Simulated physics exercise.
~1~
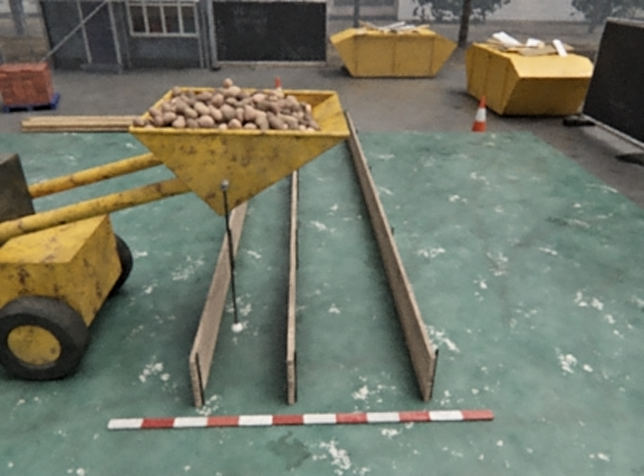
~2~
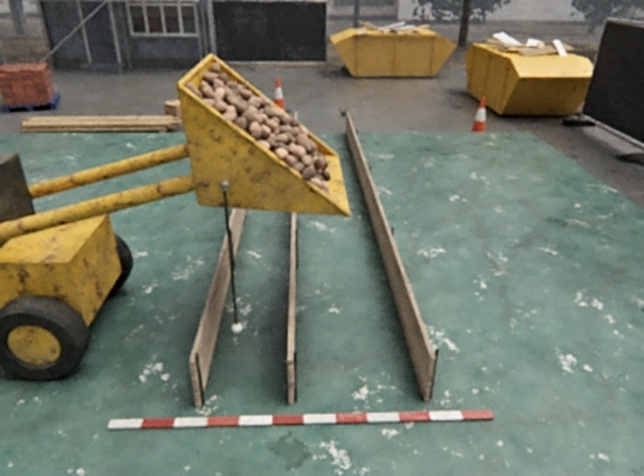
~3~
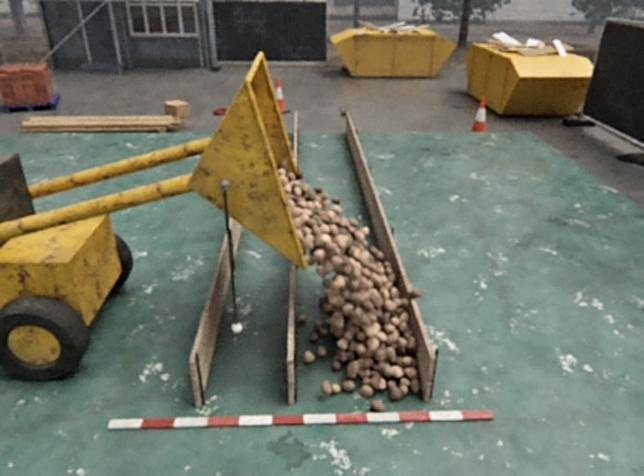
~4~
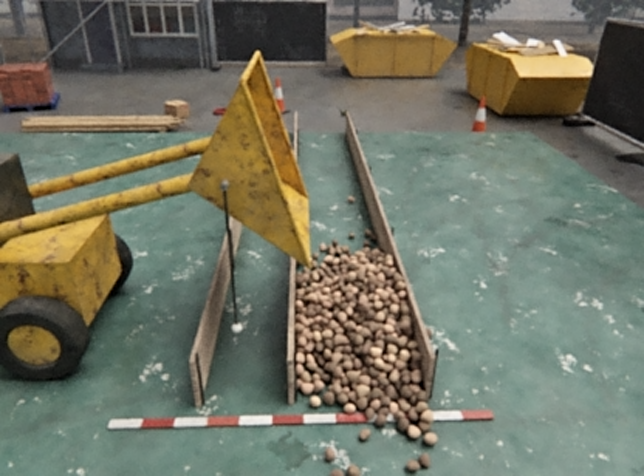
Yellow loader bucket tipping forward and pouring rounded stones between two wooden planks on a green floor, ending empty above the spread heap.
